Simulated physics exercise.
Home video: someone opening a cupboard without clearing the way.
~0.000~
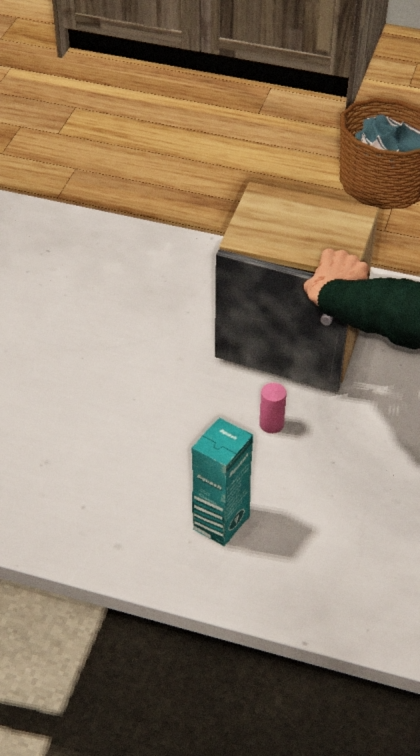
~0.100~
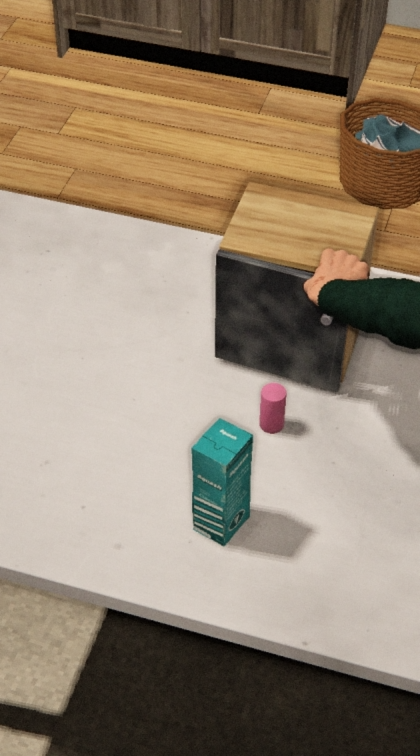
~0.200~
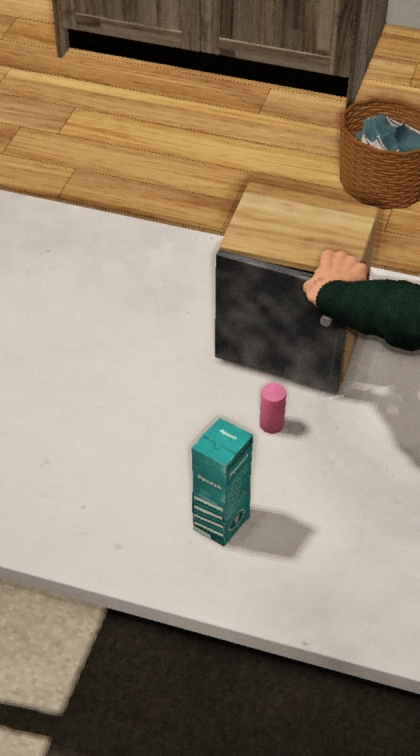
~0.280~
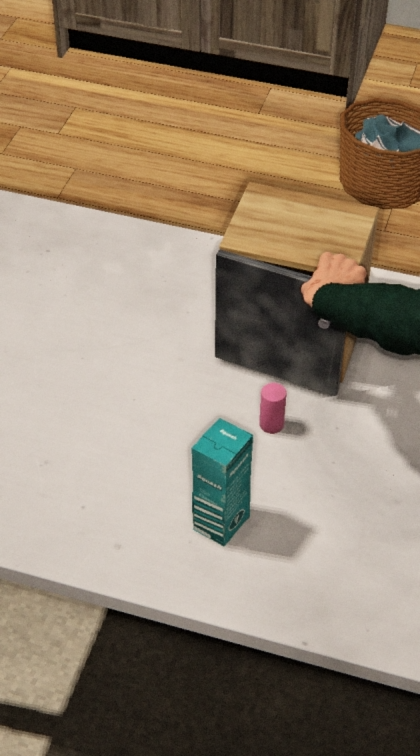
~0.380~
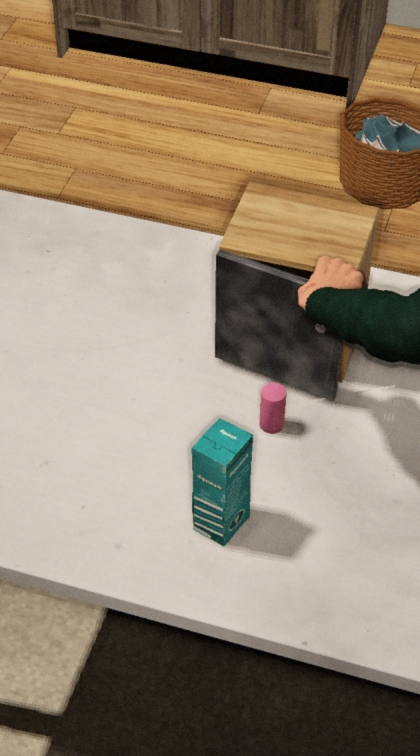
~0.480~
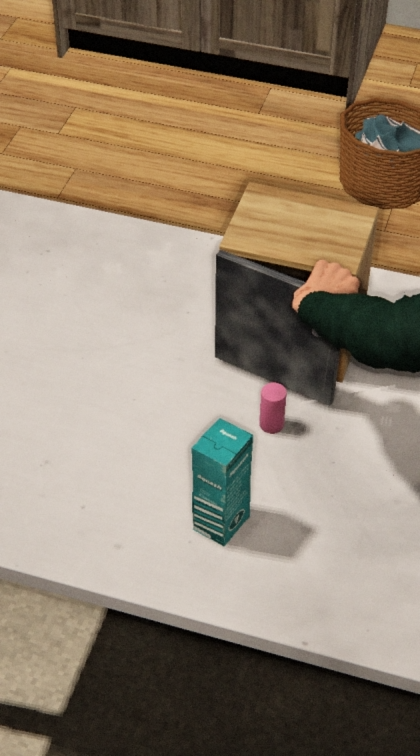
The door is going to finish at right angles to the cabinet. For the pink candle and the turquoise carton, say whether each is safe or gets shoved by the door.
Result: The pink candle is shoved; the turquoise carton is safe.
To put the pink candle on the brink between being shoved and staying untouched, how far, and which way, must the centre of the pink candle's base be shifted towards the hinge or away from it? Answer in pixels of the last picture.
Going down, 36 pixels.
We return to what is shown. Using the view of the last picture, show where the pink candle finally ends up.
When everything stops, it's near (166, 425).
Around 1.84 s, door 56° open; pink candle travelled well along near (235, 425); turquoise carton at rest near (222, 484).
Finally (3.9 s), the pink candle is pushed along, near (166, 425); the turquoise carton remains where it is, near (222, 484).
